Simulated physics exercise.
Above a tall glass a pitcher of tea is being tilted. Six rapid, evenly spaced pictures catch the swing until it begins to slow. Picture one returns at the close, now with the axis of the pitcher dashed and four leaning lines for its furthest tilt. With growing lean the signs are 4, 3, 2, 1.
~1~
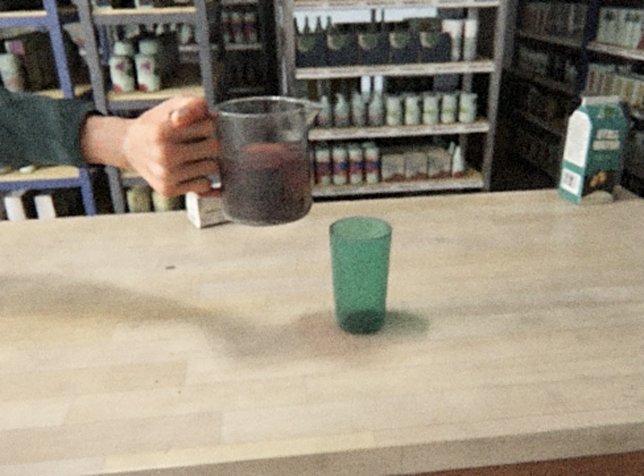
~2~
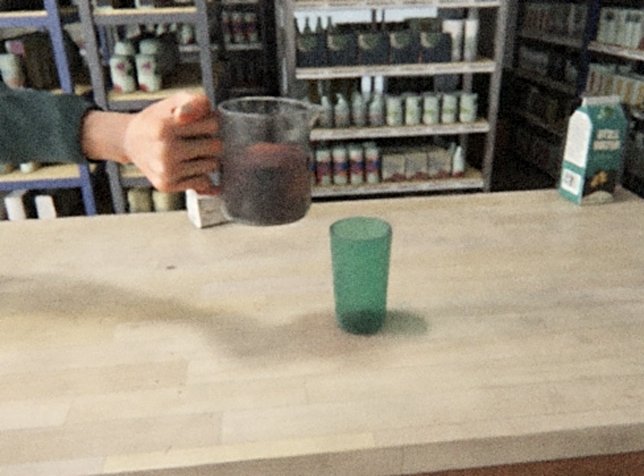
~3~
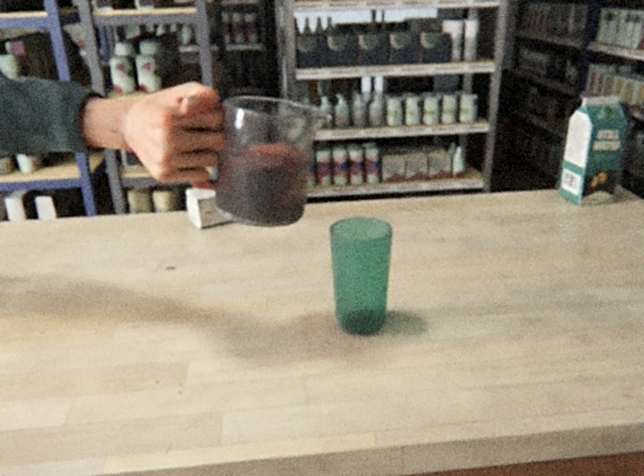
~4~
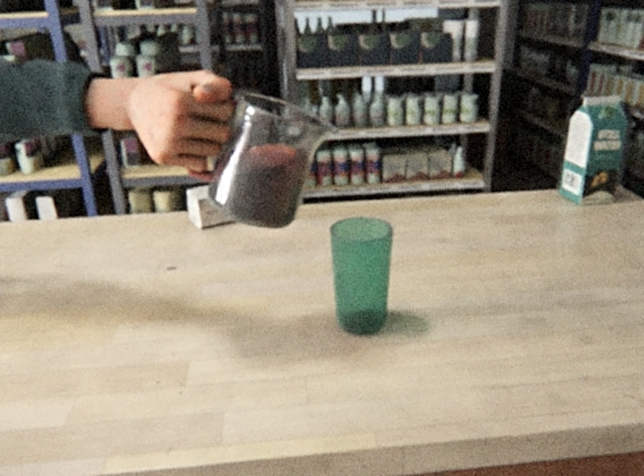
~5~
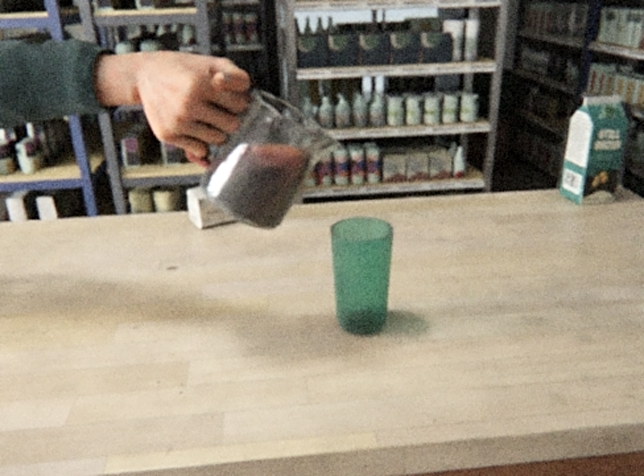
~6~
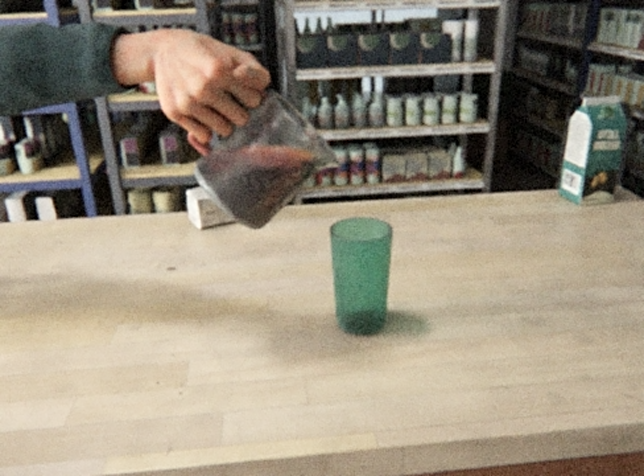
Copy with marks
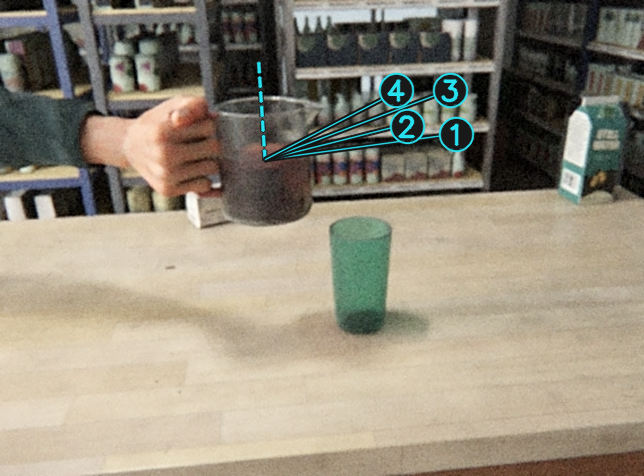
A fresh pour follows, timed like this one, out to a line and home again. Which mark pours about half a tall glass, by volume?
I would pick tilt 3.
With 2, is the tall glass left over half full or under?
Over.
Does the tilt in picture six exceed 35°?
Yes.
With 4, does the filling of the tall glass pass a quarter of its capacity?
Yes, it does.
On the marked copy, 1 at (439, 136); 2 at (390, 127); 3 at (433, 95); 4 at (381, 99).
If 1 is chosen, the tall glass ends with about 84 % of what it can hold.
If 2 is chosen, the tall glass ends with about 69 % of what it can hold.
If 3 is chosen, the tall glass ends with about 53 % of what it can hold.
If 4 is chosen, the tall glass ends with about 36 % of what it can hold.
